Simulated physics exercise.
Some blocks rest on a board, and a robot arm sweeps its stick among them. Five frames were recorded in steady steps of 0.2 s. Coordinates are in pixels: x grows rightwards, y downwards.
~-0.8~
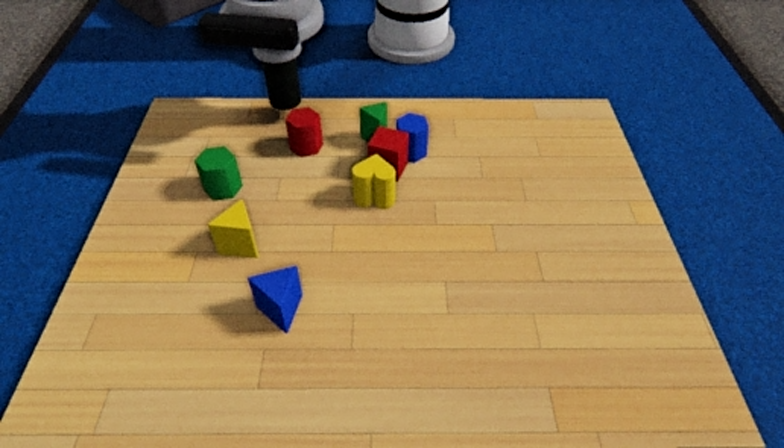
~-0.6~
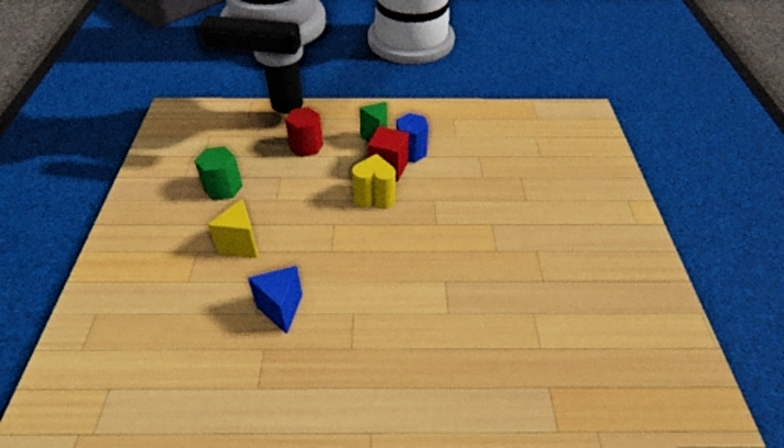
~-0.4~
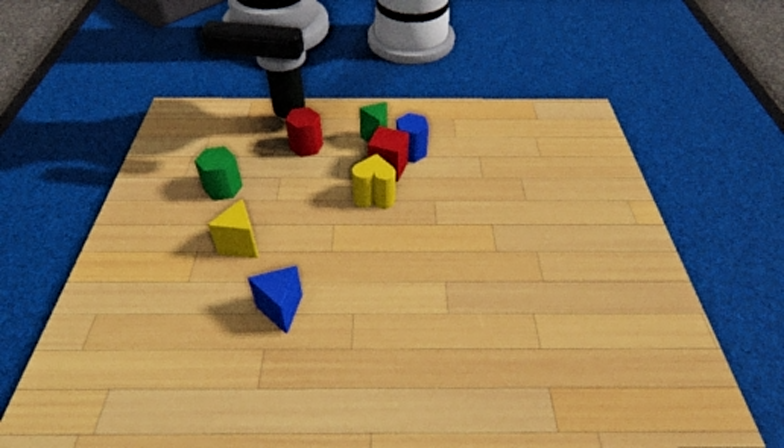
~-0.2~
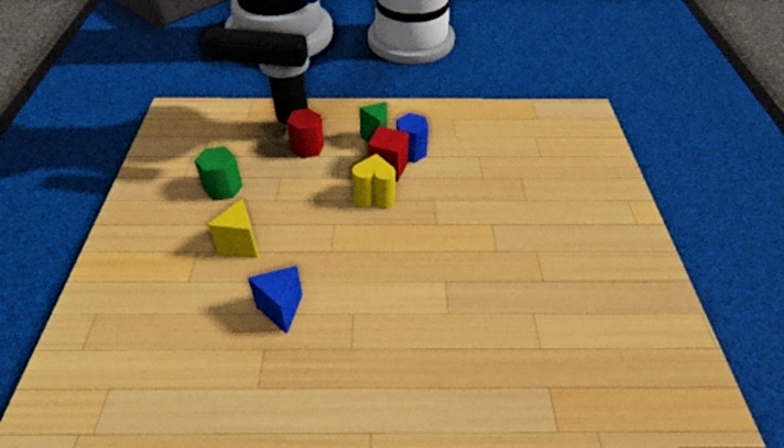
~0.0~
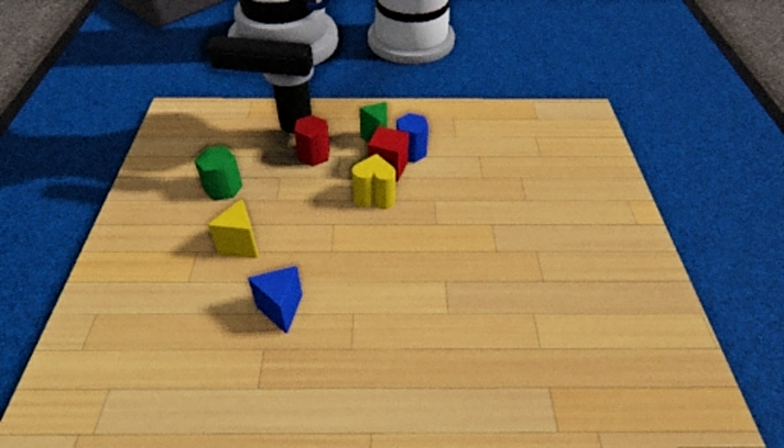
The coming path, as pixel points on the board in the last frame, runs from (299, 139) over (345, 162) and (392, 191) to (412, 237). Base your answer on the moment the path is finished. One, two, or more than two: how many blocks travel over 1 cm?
My forecast: 3 or more.
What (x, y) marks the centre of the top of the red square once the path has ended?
In the picture, that point is around (421, 146).
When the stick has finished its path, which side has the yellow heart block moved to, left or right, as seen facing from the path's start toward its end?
Answer: Rightward.
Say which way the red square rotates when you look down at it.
Answer: Anticlockwise.
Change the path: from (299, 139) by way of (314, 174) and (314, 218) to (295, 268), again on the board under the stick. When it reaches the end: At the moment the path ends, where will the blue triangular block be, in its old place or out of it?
Stays put.
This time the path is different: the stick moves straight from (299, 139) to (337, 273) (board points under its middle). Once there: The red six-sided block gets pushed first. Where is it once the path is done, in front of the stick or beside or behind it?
Prediction: Slipped aside.
The first path, step by step. One third of the way, stick (345, 148); red six-sided block (352, 156), turned 35° clockwise; yellow heart block (376, 170).
Two thirds of the way, stick (393, 176); red six-sided block (391, 187), turned 75° clockwise; yellow heart block (401, 211), turned 20° clockwise; red square (421, 146), turned 65° anticlockwise; blue six-sided block (415, 121), turned 15° anticlockwise.
At the end, stick (413, 223); red six-sided block (403, 235), turned 105° clockwise; yellow heart block (393, 264), turned 55° clockwise; red square (421, 146), turned 65° anticlockwise; blue six-sided block (415, 121), turned 15° anticlockwise.
